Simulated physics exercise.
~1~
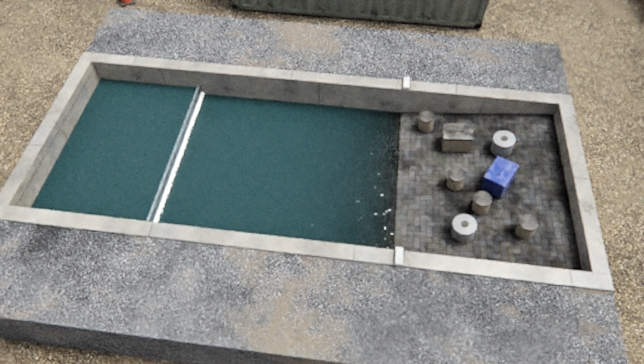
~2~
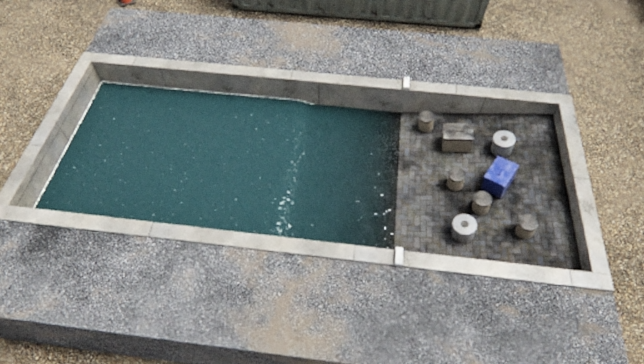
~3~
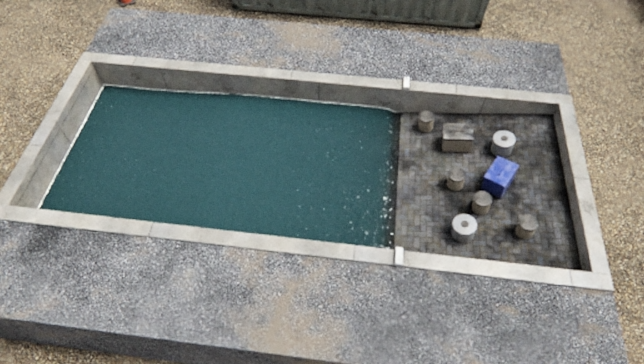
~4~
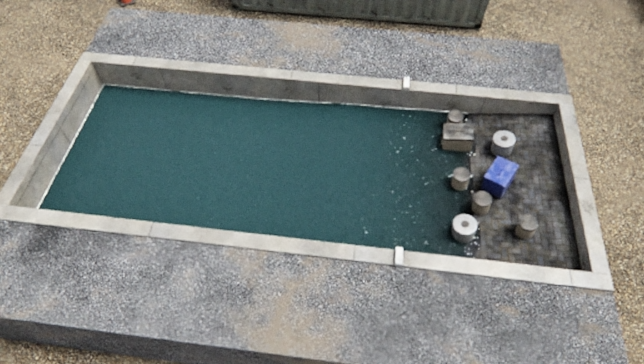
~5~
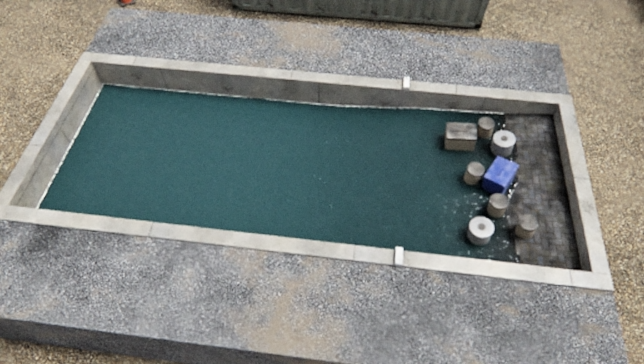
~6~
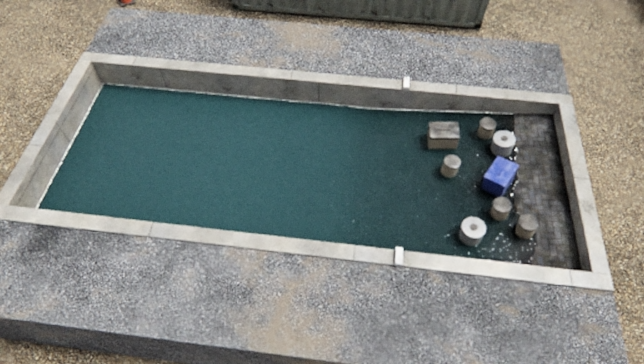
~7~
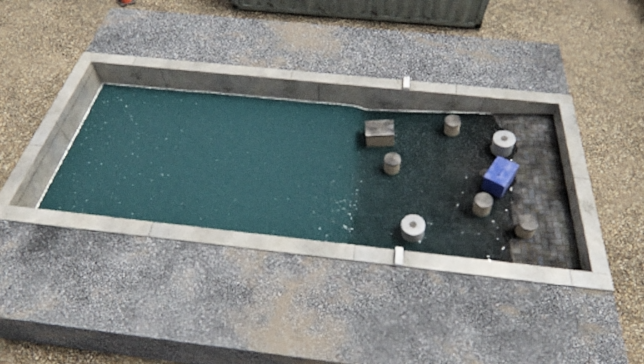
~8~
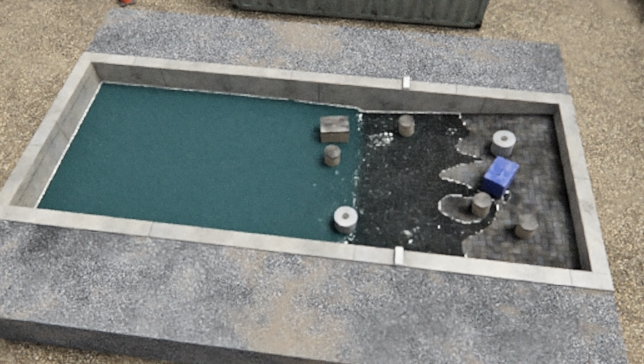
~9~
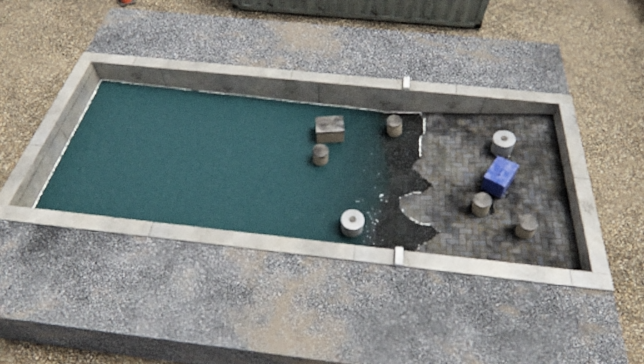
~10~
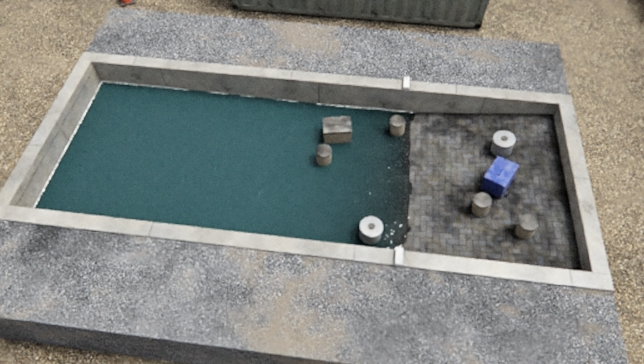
Dark green water lies penned behind a pale board at the left end of a walled concrete basin, seen from above, with a blue chest, a brown chest and several grey and white-topped pails on the paved slope at right. The board disappears and a ripple runs rightward. The water climbs the slope, reaches the objects and nudges some pails right. It then drains back left, carrying the brown chest and three pails with it. They end in the water near its edge, while the blue chest remains on the bare paving beside three other pails.
